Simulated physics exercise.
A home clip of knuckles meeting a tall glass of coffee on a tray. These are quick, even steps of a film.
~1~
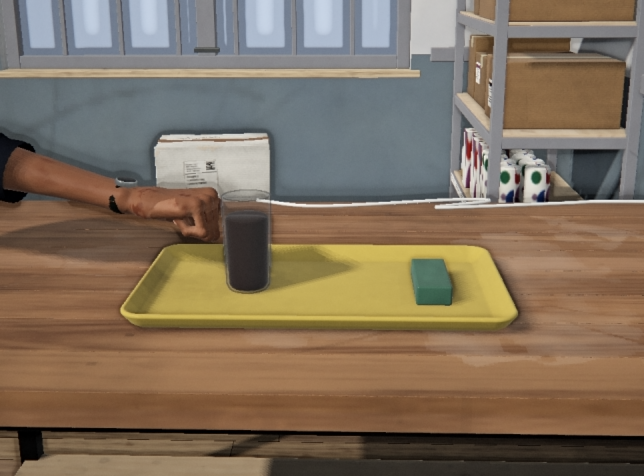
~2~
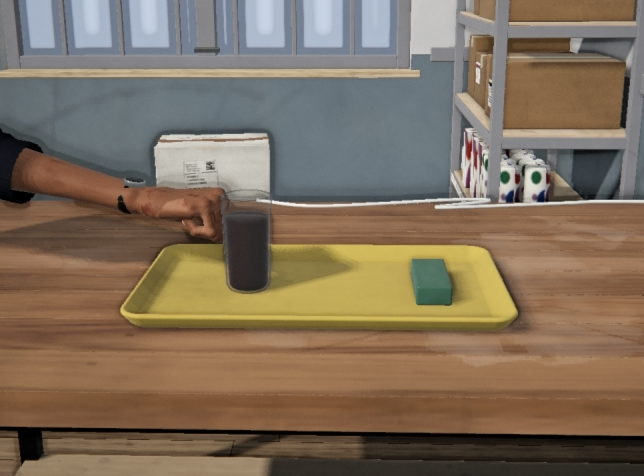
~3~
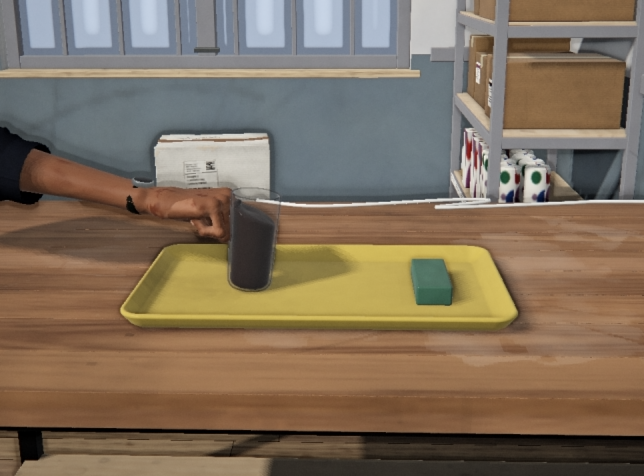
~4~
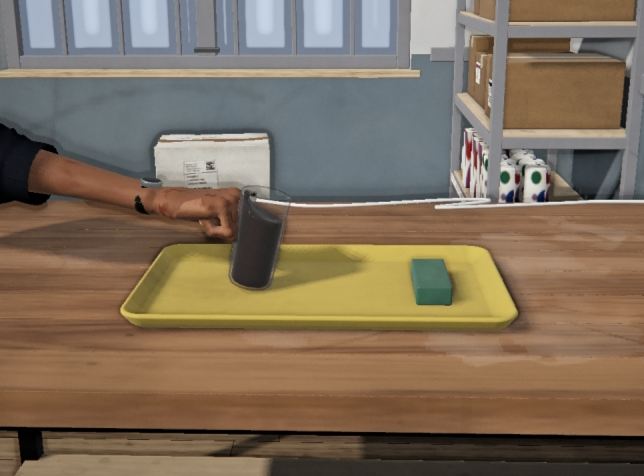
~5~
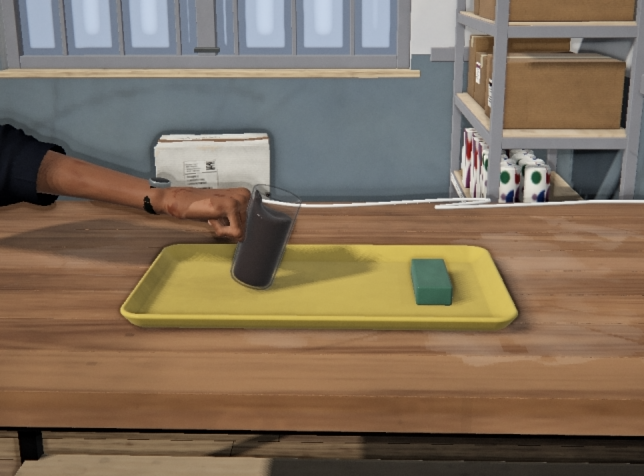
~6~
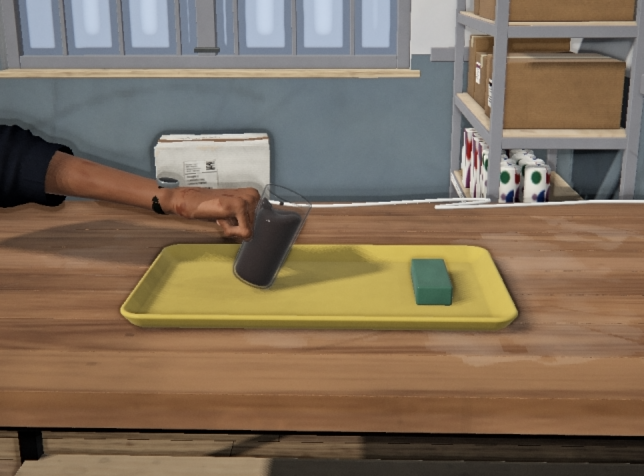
A hand pushing the upper side of a tall glass of dark coffee, leaning it rightward on a yellow tray.
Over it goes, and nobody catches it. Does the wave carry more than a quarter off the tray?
In the end under a quarter gets off the tray.
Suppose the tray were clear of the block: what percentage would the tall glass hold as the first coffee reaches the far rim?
Some 65 per cent.
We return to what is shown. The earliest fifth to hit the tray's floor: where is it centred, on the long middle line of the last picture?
Roughly at (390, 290).
A moment on, the tall glass lies on its side and 99 per cent is in the glass, 0 on the tray and 1 above or beyond its rim.
Next, the tall glass lies on its side and 61 per cent is in the glass, 28 on the tray and 11 above or beyond its rim.
Then the tall glass lies on its side and 38 per cent is in the glass, 50 on the tray and 13 above or beyond its rim.
Later the tall glass lies on its side and 22 per cent is in the glass, 69 on the tray and 9 above or beyond its rim.
Finally, 91 per cent is held by tray and glass, 9 is off the tray.
